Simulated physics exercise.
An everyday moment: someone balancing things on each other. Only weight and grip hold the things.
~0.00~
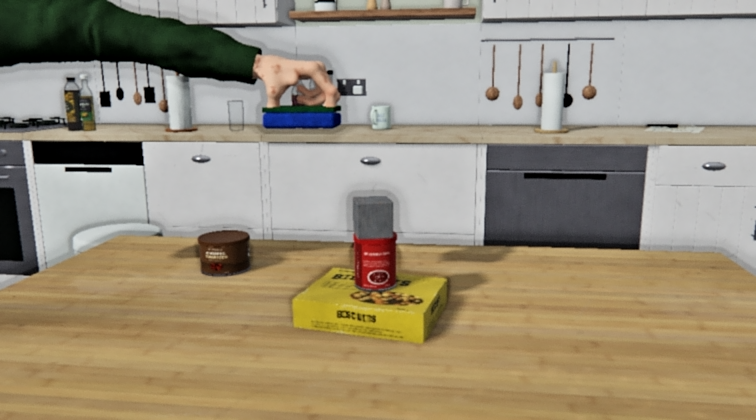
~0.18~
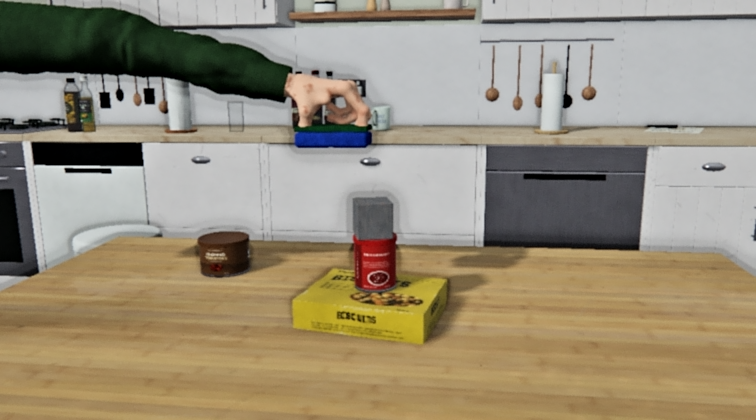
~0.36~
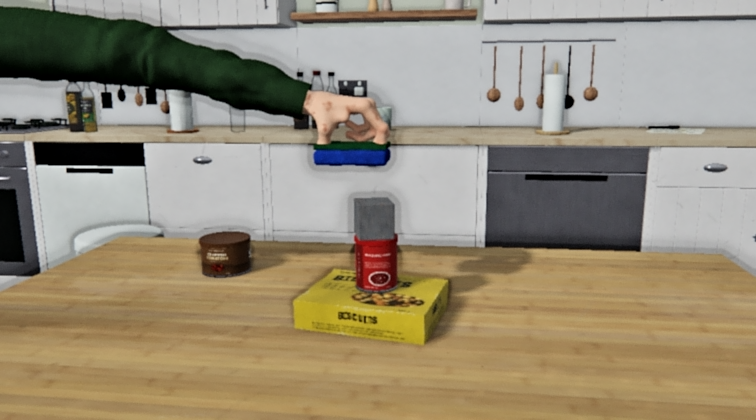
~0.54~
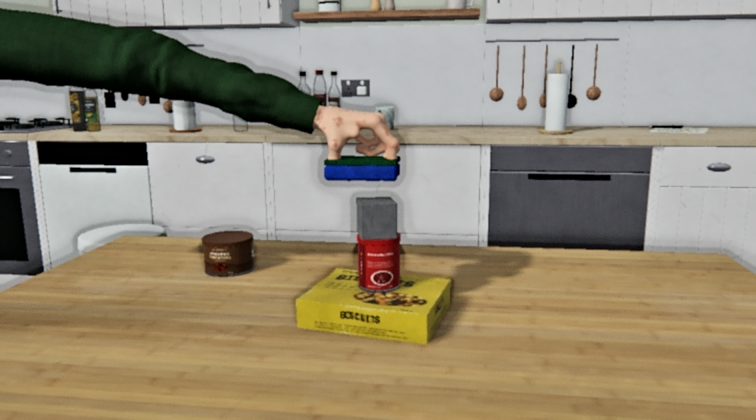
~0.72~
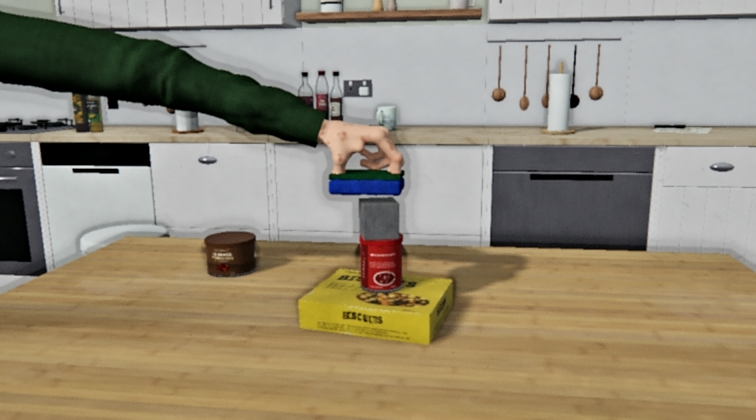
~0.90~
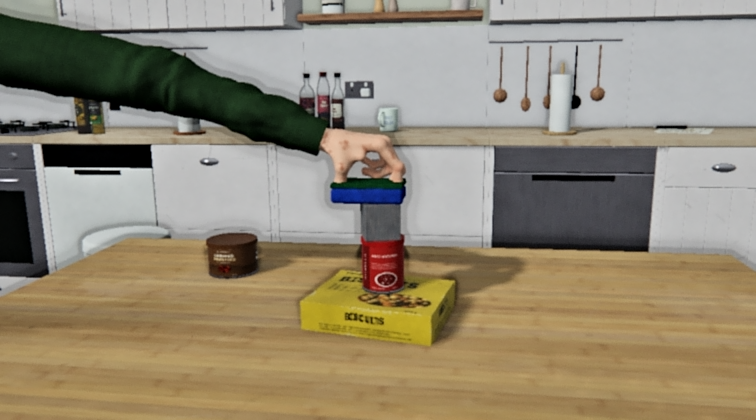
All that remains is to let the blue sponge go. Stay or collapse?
As it turns out, it holds.
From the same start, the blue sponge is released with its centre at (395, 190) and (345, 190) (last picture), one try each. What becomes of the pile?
In the first case it stays up; in the second case it comes apart.
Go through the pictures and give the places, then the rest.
The first frame shows coming down; blue sponge (303, 117); yellow packet (373, 302).
The second frame shows coming down; blue sponge (334, 136); grey block (372, 218).
The third frame shows coming down; blue sponge (353, 154); yellow packet (375, 303).
The fourth frame shows coming down; blue sponge (363, 168); grey block (376, 218).
The fifth frame shows coming down; blue sponge (367, 182); yellow packet (380, 303).
The sixth frame shows in place under the hand; blue sponge (369, 191); grey block (380, 220).
Around 1.80 s, nothing moves.
Around 2.80 s, blue sponge resting near (368, 192).
Finally (4.0 s), all 5 still in place. Final places as the last picture's camera would see them, blue sponge near (368, 192). The pile keeps its balance.
